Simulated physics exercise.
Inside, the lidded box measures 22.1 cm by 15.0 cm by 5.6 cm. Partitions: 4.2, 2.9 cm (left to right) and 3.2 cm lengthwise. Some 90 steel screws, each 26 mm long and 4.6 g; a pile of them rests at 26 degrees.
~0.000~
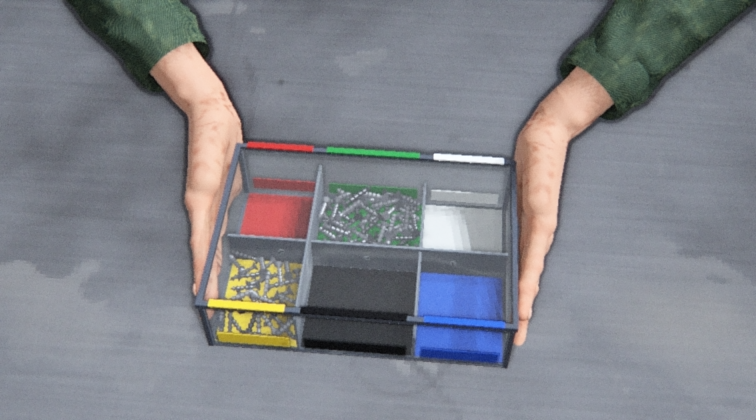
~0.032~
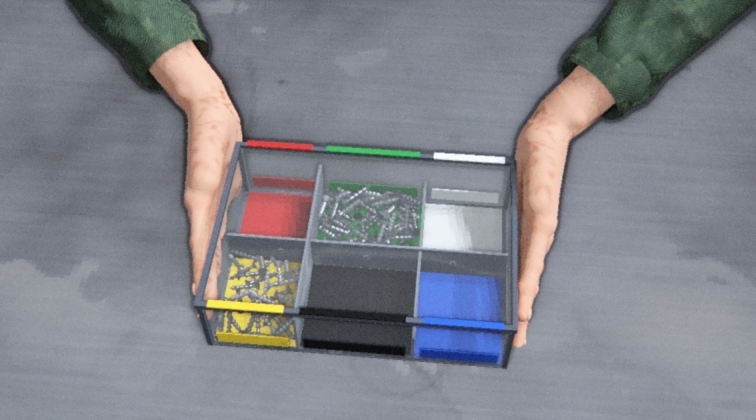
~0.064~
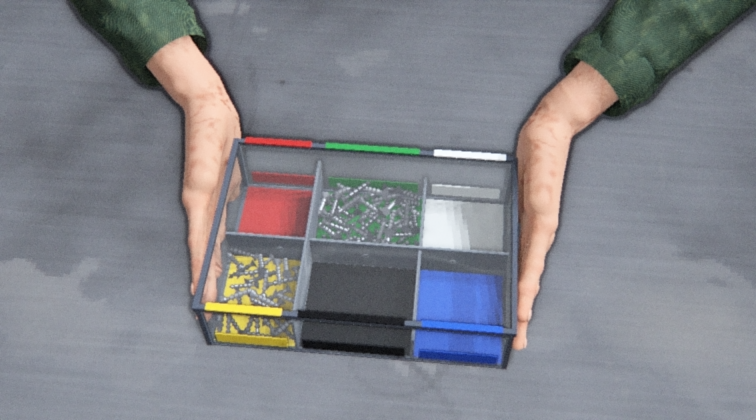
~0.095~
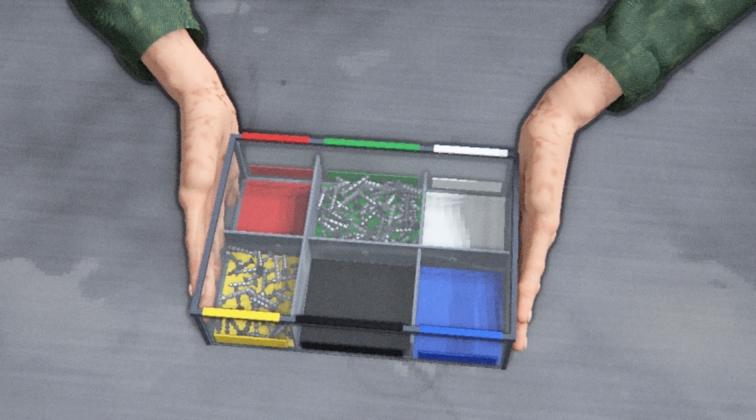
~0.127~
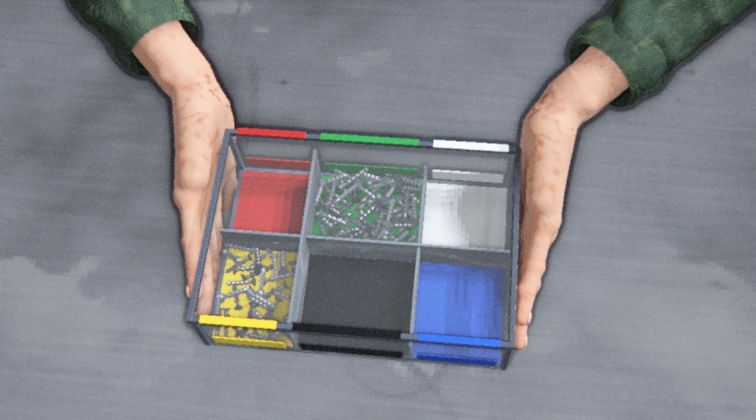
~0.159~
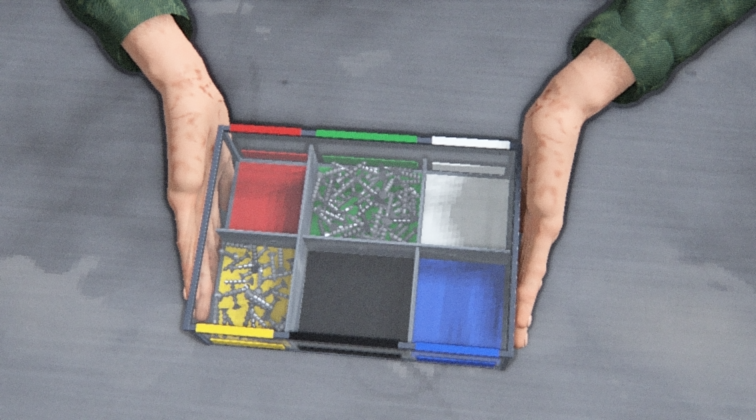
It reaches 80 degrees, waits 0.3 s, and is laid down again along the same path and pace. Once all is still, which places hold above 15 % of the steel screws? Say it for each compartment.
Red no, blue no, green yes, yellow yes, white no, black yes.
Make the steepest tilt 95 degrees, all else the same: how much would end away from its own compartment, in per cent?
About 50 per cent.
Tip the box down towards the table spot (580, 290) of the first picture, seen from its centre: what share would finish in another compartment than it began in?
Some 45 per cent.
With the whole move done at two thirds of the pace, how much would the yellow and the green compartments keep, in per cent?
In that case yellow 35, green 45.
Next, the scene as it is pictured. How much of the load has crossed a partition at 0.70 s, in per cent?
Roughly 30 per cent.
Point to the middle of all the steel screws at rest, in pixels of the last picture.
Near (322, 317).
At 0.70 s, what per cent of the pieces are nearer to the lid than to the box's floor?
Some 30 per cent.
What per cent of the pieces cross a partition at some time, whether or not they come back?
Roughly 30 per cent.
After 0.70 s, tilt 80 degrees; green 35 %, yellow 35 %, black 25 %.
After 1.06 s, tilt 47 degrees; green 35 %, yellow 35 %, black 30 %.
After 1.51 s, tilt 0 degrees; green 35 %, yellow 35 %, black 30 %.
In the end, at 2.0 s, red 0 %, blue 0 %, green 35 %, yellow 35 %, white 0 %, black 30 %.
